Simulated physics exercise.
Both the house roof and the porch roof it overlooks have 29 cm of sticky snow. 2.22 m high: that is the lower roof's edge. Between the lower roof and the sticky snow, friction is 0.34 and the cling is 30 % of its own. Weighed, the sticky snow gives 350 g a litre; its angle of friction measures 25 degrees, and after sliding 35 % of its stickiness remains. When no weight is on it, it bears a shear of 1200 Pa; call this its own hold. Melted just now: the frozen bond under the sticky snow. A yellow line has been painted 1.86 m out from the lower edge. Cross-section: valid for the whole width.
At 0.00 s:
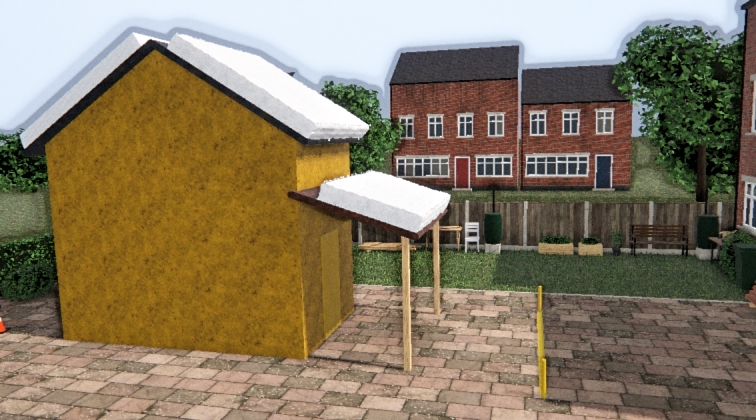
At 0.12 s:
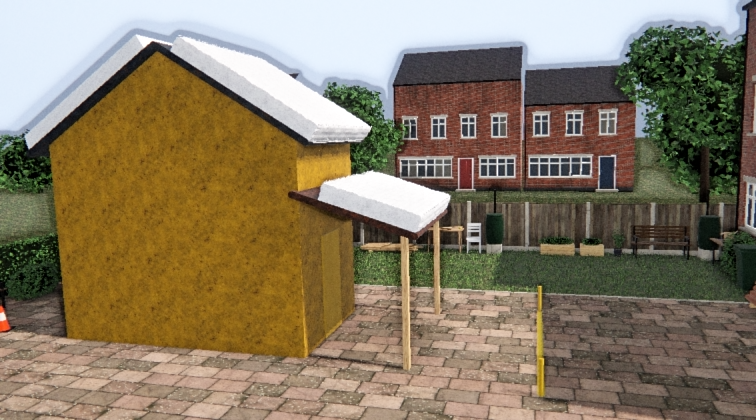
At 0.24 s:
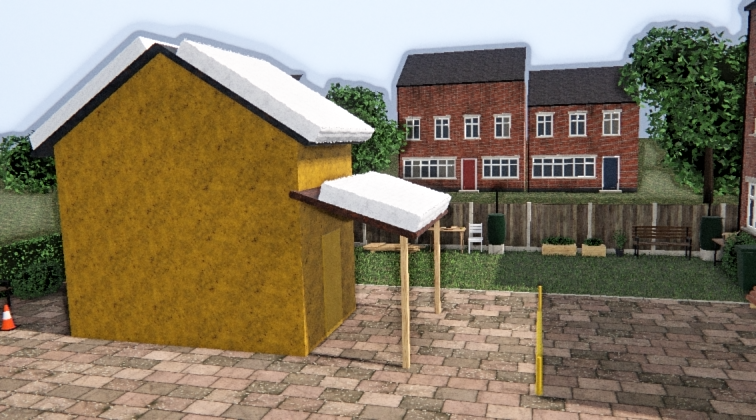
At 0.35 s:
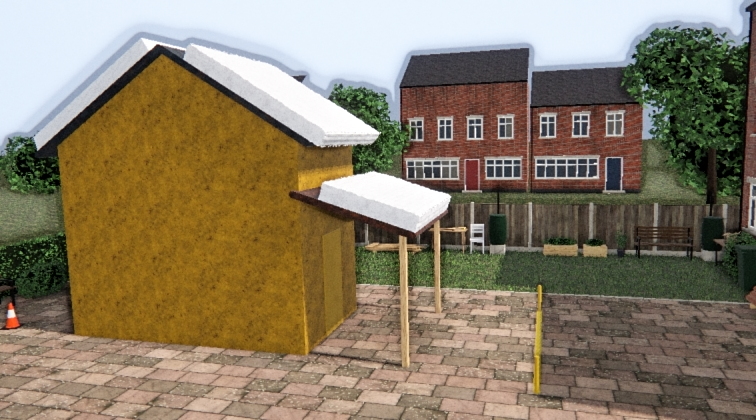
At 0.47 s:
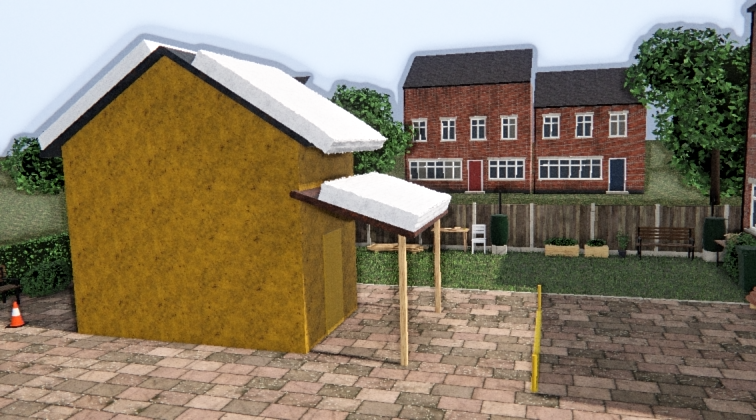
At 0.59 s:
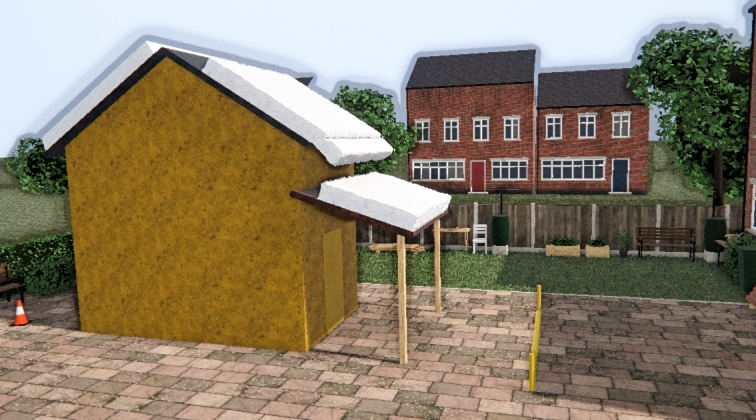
A mustard-yellow house with a gabled roof stands on a paved yard, seen from slightly above at a front corner, with white snow on its roof and lower porch roof. A yellow line is to the right, with a fence, lawn and red-brick houses behind. The snow on the right slope slides down past the eave, baring dark roof near the ridge, while the porch snow stays put and the camera slowly arcs right.
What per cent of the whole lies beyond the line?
Roughly 23 %.
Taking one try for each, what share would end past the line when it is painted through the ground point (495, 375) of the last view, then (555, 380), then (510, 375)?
40 %, then 16 %, then 35 %.
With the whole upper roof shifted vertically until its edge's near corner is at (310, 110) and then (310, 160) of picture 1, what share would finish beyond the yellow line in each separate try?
It would be 35 percent for the first setting and 12 percent for the second.
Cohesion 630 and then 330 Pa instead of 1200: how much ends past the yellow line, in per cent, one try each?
About 40 % first, about 45 % second.
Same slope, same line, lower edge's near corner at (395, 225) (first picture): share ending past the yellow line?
That would come to roughly 20 %.
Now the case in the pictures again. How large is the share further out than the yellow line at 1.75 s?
0 percent.
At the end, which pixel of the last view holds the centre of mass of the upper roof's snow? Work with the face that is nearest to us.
It sits close to (497, 355).
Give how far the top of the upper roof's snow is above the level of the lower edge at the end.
Roughly 0.3 m.
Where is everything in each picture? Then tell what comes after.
Front end of the sticky snow at (309, 124), in the first picture.
Front end of the sticky snow at (311, 125), its middle shifted 2.0 cm, in the second picture.
Front end of the sticky snow at (314, 128), its middle shifted 8.5 cm, 3 % of it past the upper edge, in one piece, in the third picture.
Front end of the sticky snow at (320, 137), its middle shifted 20 cm, 7 % of it past the upper edge, in one piece, in the fourth picture.
Front end of the sticky snow at (327, 137), its middle shifted 36 cm, 13 % of it past the upper edge, in one piece, in the fifth picture.
Front end of the sticky snow at (337, 148), its middle shifted 57 cm, 20 % of it past the upper edge, cracking, in the sixth picture.
By 1.12 s, none is below the lower edge and 0 % is past the line.
By 1.75 s, 17 % is below the lower edge and 0 % is past the line.
By 2.37 s, 59 % is below the lower edge and 20 % is past the line.
By 3.00 s, 76 % is below the lower edge and 23 % is past the line.
By 4.80 s, at the end, 84 % is below the lower edge and 23 % is past the line.
